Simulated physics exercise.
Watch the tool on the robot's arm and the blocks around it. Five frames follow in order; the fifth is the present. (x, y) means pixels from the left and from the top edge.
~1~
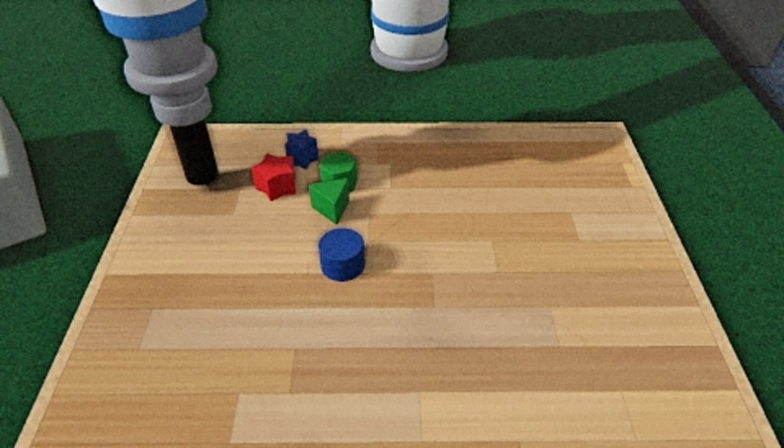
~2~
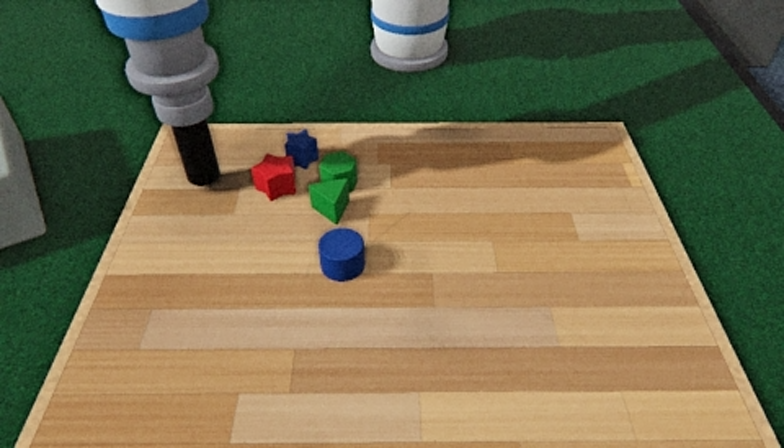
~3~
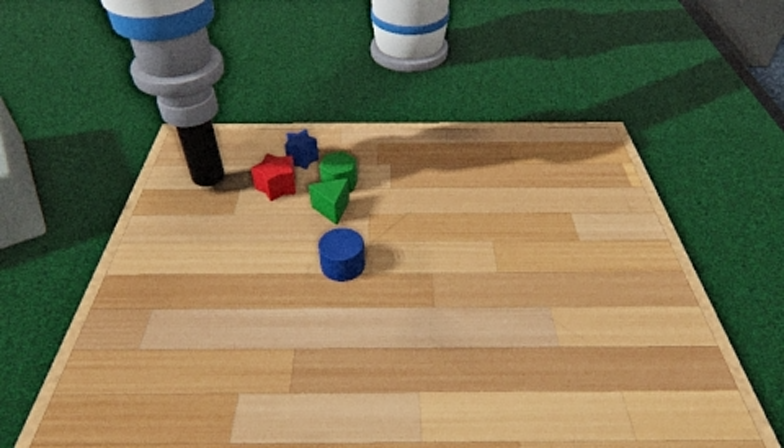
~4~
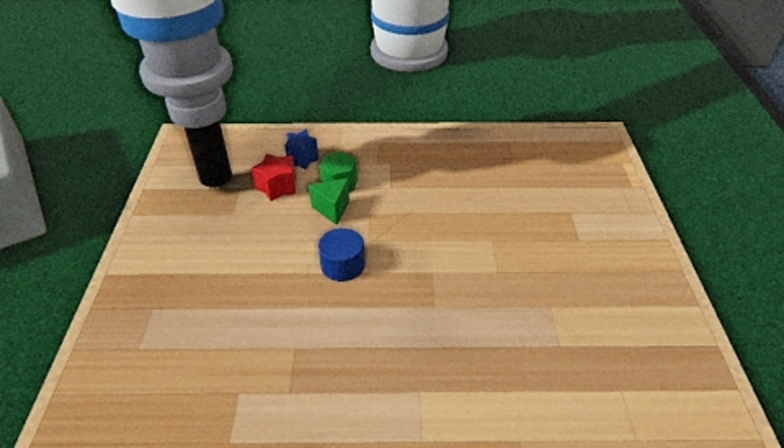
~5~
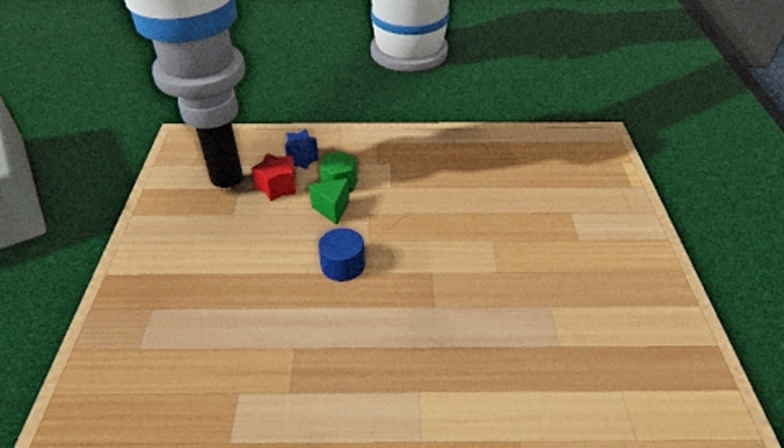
The robot arm's black tool stayed still at first, then slid slightly right across the wooden board toward the red star, while the blue, green and red blocks stayed where they were.
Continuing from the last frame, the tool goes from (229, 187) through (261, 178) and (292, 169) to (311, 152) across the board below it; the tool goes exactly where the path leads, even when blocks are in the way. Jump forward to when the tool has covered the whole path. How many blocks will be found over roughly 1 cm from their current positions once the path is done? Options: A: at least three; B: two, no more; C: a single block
I choose B.
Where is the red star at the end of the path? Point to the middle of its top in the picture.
My prediction: (300, 166).
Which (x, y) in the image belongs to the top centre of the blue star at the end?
So, by the moment the path ends, you'll find the top centre of the blue star at (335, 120).
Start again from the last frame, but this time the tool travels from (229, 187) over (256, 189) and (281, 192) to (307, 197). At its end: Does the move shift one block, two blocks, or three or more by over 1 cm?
The count is two.
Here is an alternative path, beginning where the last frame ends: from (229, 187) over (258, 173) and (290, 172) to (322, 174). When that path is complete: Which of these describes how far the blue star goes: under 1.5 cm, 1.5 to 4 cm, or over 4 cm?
Final distance: 1.5 to 4 cm.
What follows on the original path. One third of the way, tool at (261, 169); red star at (285, 166).
Two thirds of the way, tool at (292, 159); red star at (299, 166), turned 35° clockwise; blue star at (314, 132).
At the end, tool at (310, 143); red star at (300, 166), turned 35° clockwise; blue star at (335, 120), turned 10° clockwise; green hexagonal block in place.
